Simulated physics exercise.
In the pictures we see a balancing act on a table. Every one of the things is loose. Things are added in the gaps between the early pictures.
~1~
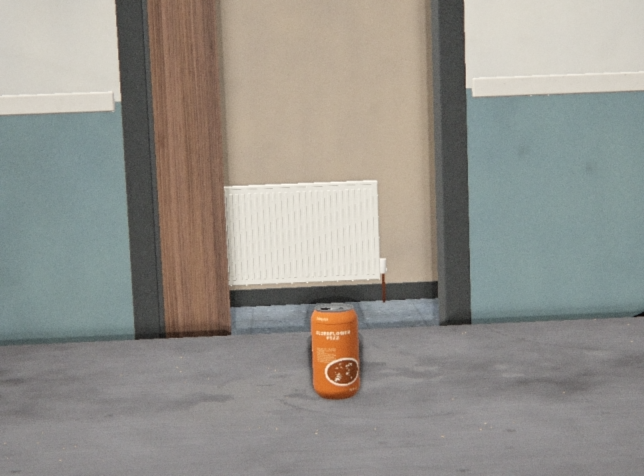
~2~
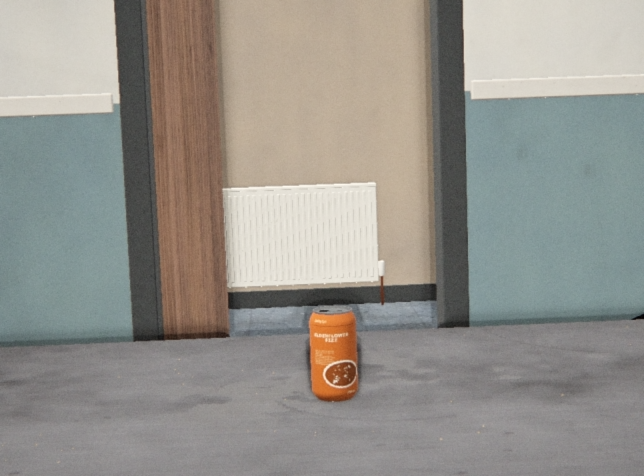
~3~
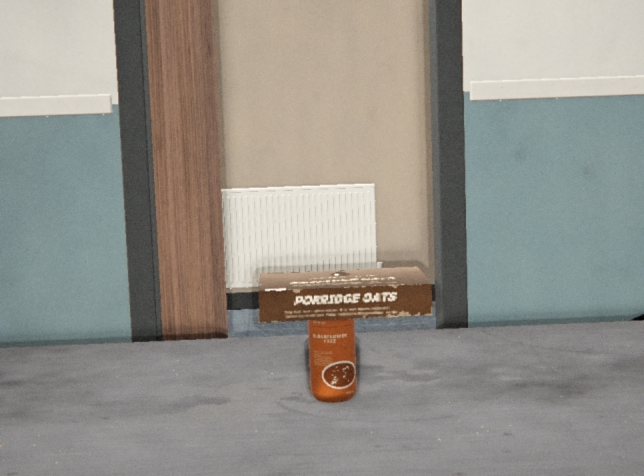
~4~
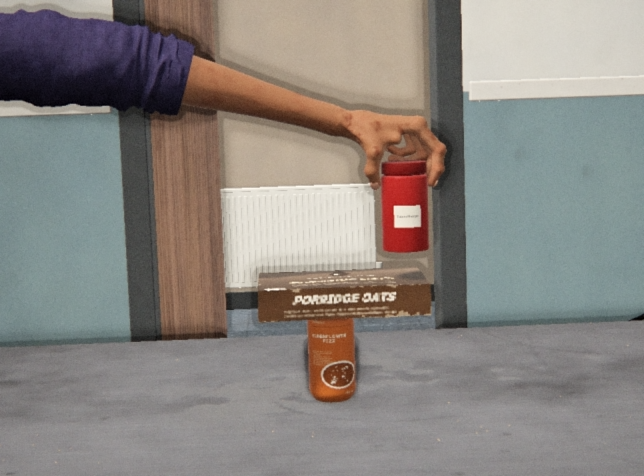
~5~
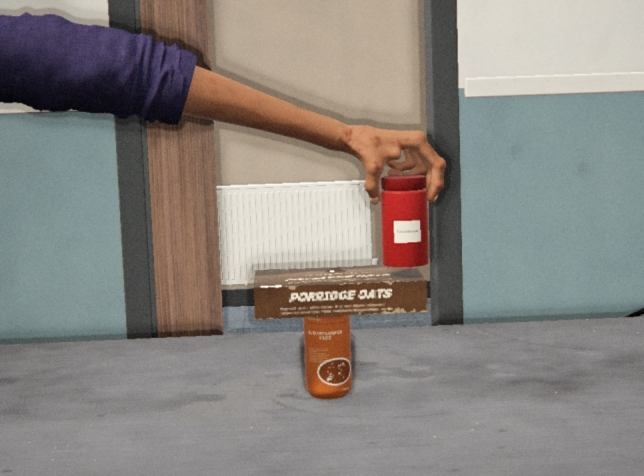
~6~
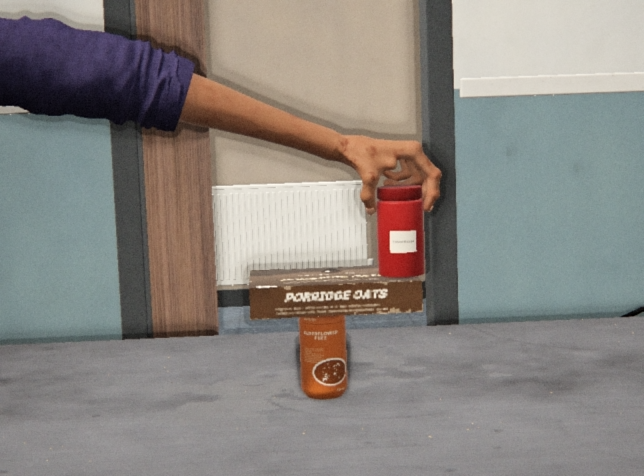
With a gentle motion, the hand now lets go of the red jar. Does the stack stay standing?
No - my guess is that something will drop.
Then, 0.40 s past the last view, red jar now fallen; brown packet rocked 57° from its first pose.
Then, 1.00 s past the last view, brown packet now fallen.
Finally, fallen, brown packet and red jar; orange can still in place. The stack gives way.
